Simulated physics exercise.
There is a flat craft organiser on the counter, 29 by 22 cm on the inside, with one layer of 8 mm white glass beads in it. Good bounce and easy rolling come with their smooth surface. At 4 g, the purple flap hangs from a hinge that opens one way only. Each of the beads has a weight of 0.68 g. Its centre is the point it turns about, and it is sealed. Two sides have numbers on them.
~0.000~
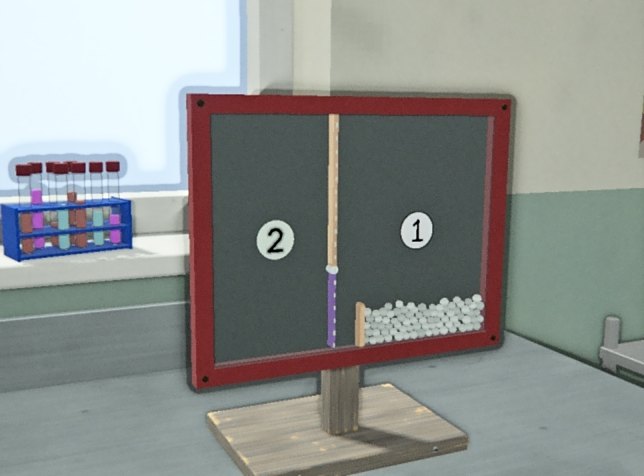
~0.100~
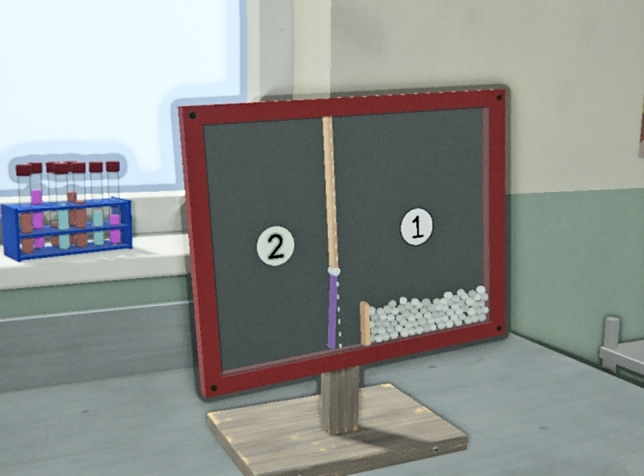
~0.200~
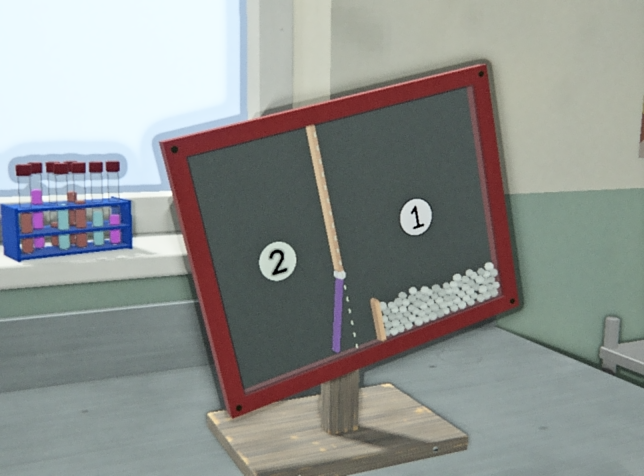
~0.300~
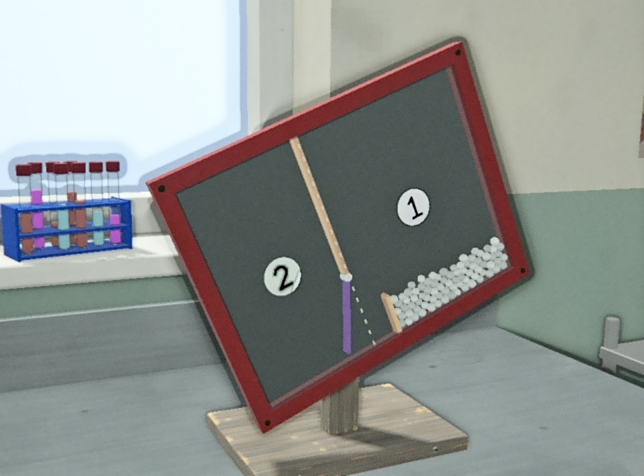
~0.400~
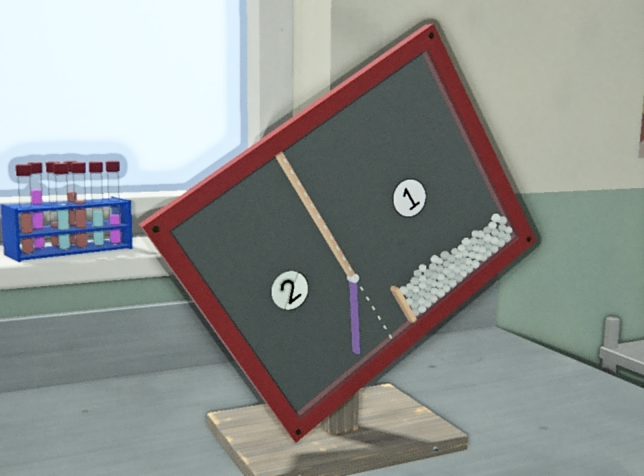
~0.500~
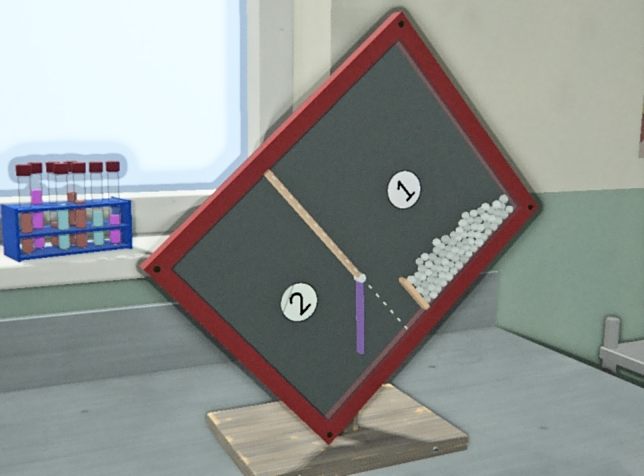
We see a red-framed dark panel on a wooden stand turn steadily anticlockwise, while small white beads behind a short wooden barrier shift and pile toward its right side and a hinged purple flap swings away from the dotted line.
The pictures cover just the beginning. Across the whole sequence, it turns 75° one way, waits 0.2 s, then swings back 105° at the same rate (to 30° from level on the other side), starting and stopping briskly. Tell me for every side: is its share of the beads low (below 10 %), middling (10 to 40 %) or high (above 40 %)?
Shares: No. 1 middling, 2 high.
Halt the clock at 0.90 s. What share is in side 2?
About 15 per cent.
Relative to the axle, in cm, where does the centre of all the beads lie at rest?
Offset approx. 7 cm left, 7 cm below.
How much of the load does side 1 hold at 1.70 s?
The share there is some 30 per cent.
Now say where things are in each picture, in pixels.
In the first frame, level; about 80 beads; beads' middle (424, 320); highest (399, 304); purple flap (332, 269); no. 1 (417, 230), no. 2 (276, 240).
In the second frame, turned 4° anticlockwise; beads' middle (428, 314); highest (481, 290).
In the third frame, turned 13° anticlockwise; beads' middle (440, 299); highest (489, 267); wall ends (339, 269), (375, 301).
In the fourth frame, turned 23° anticlockwise; beads' middle (449, 282); highest (495, 242); purple flap (346, 277).
In the fifth frame, turned 33° anticlockwise; beads' middle (455, 266); highest (496, 218).
In the sixth frame, turned 43° anticlockwise; beads' middle (457, 248); highest (504, 199); purple flap (360, 277); no. 1 (404, 190), no. 2 (299, 302).
By 0.90 s, it stands 75° anticlockwise; the beads' middle is 8 cm right of and level with the centre; no. 1, 85 %, no. 2, 15 %; purple flap open 78°.
By 1.70 s, it stands 22° anticlockwise; the beads' middle is 4 cm left of and 11 cm below the centre; no. 1, 30 %, no. 2, 75 %; purple flap open 39°.
By 2.30 s, it stands 30° clockwise; the beads' middle is 8 cm left of and 7 cm below the centre; no. 1, 30 %, no. 2, 75 %; purple flap shut.
At rest by 2.9 s, it stands 30° clockwise; no. 1, 30 %, no. 2, 75 %; purple flap shut.
